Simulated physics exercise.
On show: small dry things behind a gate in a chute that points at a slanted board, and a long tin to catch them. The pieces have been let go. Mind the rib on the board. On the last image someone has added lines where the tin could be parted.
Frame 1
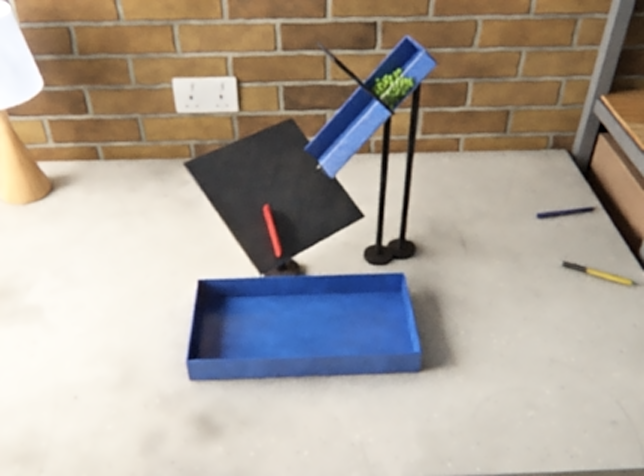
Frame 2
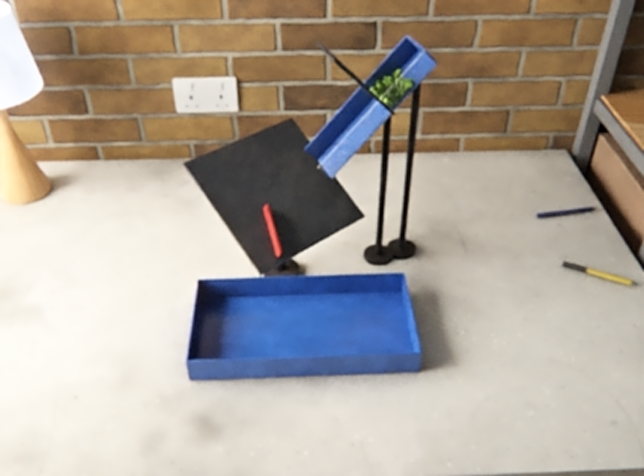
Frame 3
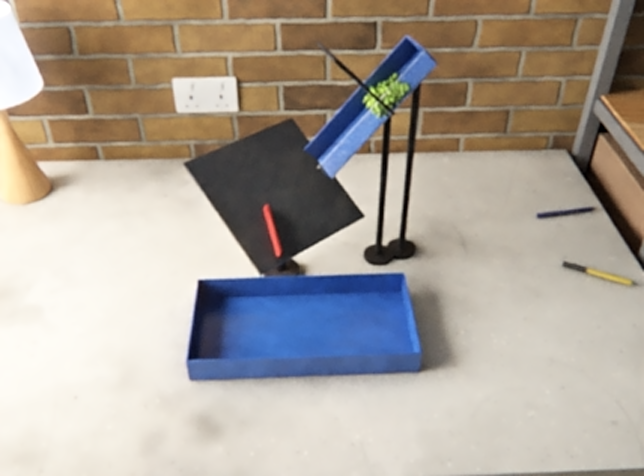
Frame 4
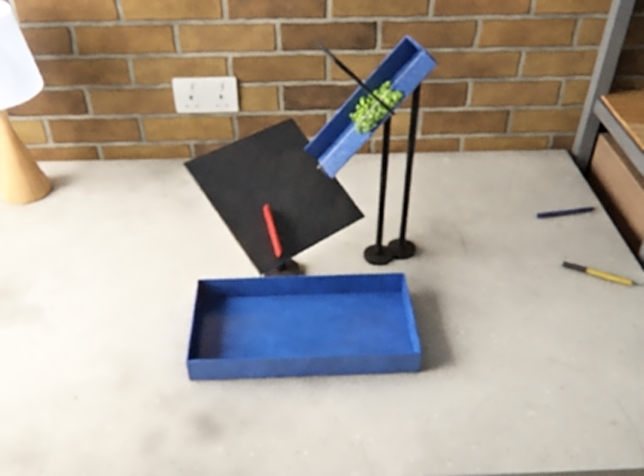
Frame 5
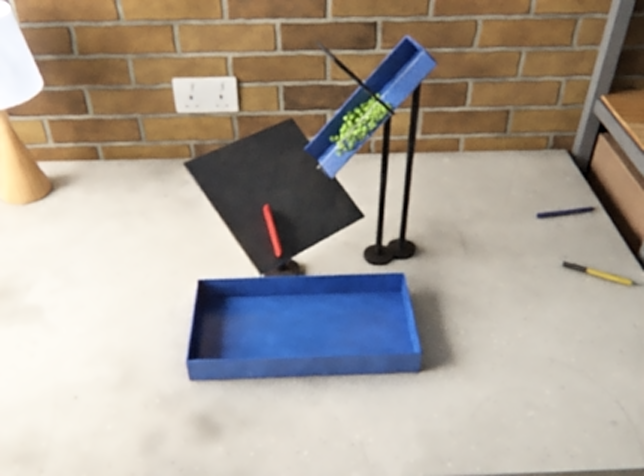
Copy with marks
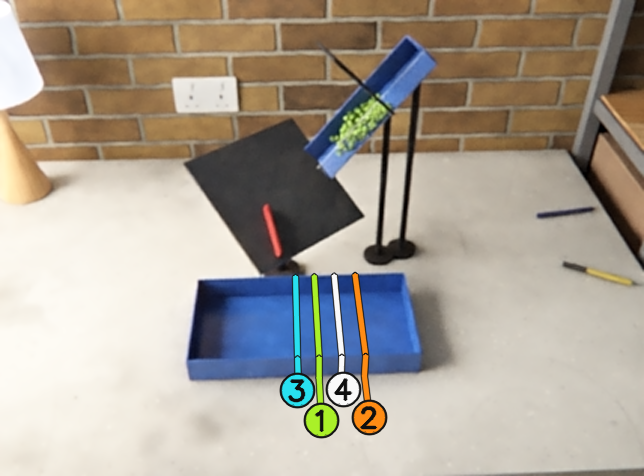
Green dried peas sliding down a sloping blue chute toward its lower left end, above a black board and empty blue tray.
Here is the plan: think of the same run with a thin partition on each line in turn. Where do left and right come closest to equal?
1.
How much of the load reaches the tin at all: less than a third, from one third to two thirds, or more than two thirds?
About that: More than two thirds.
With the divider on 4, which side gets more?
Left.
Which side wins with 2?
More lands on the left.
On the marked copy, line 1 crosses the front rim at (319, 356); line 2 crosses the front rim at (365, 355); line 3 crosses the front rim at (297, 357); line 4 crosses the front rim at (341, 355).
Choosing 1, of what is caught, close to two thirds on the left of the divider, close to a third on the right.
Choosing 2, of what is caught, all but a few on the left of the divider, only a few on the right.
Choosing 3, of what is caught, a small share on the left of the divider, all but a few on the right.
Choosing 4, of what is caught, the bulk on the left of the divider, a small share on the right.
